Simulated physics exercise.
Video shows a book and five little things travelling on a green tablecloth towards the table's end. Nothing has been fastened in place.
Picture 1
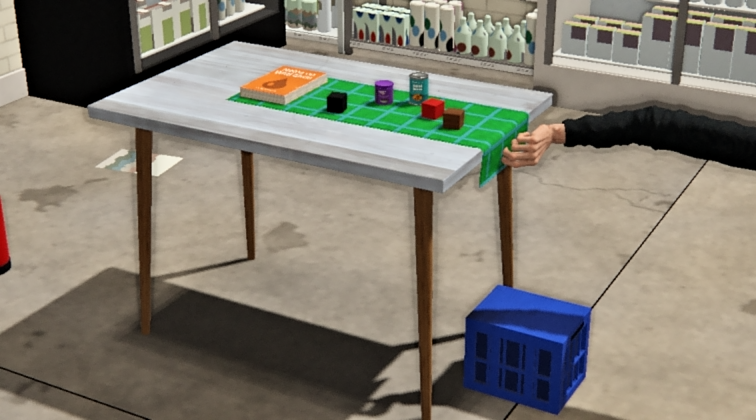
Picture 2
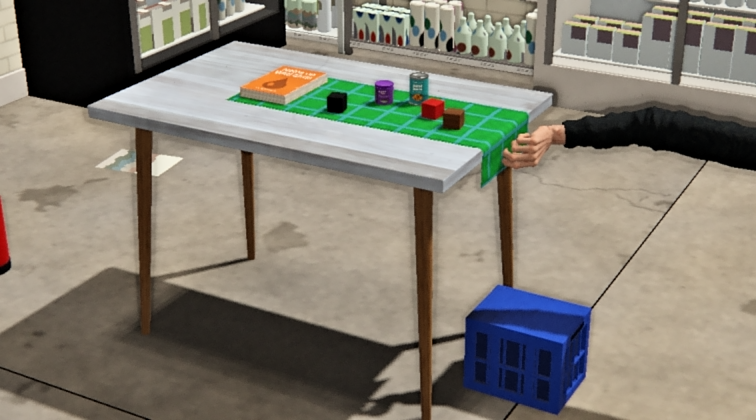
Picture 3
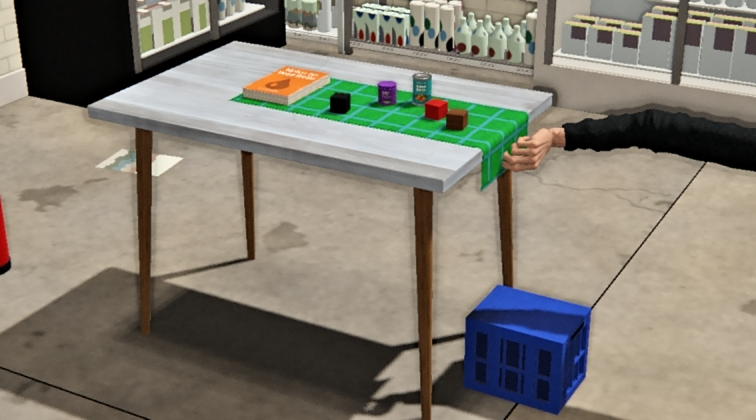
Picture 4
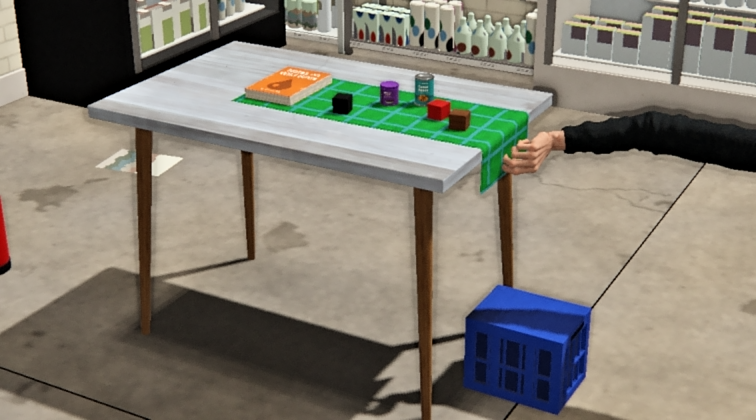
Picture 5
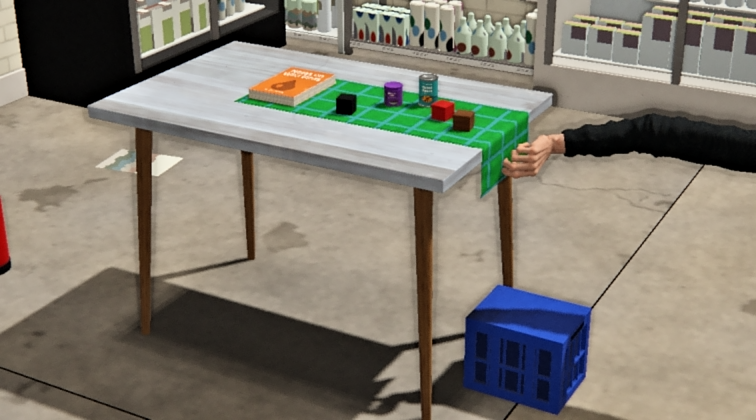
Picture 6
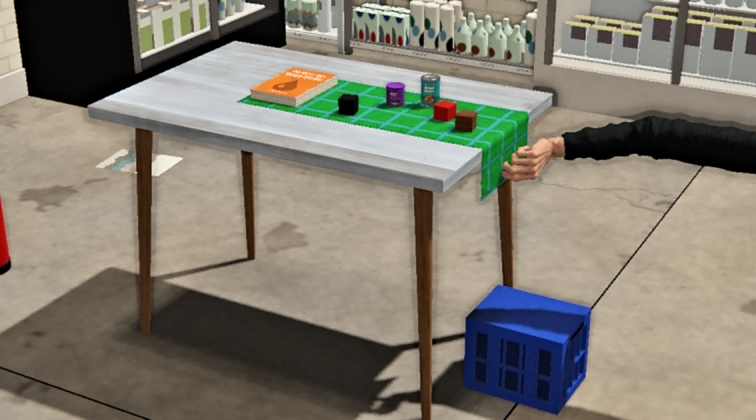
In a shop with stocked shelves, a pale table holds a green checked cloth carrying an orange book, small cubes, a purple pot and a turquoise can. A hand at the right grips the cloth's overhanging end and draws it slightly downward, and the objects shift a little rightward with it.
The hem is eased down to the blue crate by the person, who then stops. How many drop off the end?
Oh, the ones that fall number four in all this time.
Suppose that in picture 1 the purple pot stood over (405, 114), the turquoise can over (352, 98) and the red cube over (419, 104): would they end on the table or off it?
Short version: Purple pot drops, turquoise can stays, red cube drops.
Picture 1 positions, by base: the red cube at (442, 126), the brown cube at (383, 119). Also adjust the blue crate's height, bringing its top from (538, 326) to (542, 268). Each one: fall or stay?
The red cube? Lost. The brown cube? Safe.
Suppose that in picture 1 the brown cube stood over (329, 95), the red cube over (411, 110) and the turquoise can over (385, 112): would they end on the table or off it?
Outcome: Brown cube stays, red cube falls away, turquoise can falls away.
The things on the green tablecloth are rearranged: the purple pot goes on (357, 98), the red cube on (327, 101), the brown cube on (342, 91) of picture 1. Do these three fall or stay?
In the end the purple pot is still up there, the red cube is still up there and the brown cube is still up there.
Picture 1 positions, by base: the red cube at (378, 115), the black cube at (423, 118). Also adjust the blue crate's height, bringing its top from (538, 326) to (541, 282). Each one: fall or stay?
Observed: Red cube remains seated; black cube departs.
A little later, hem near (504, 237); brown cube gone.
Next, hem near (504, 291); brown cube, red cube and turquoise can gone.
When it is over, hem on the crate; brown cube, red cube, turquoise can and purple pot gone. It carries off four.
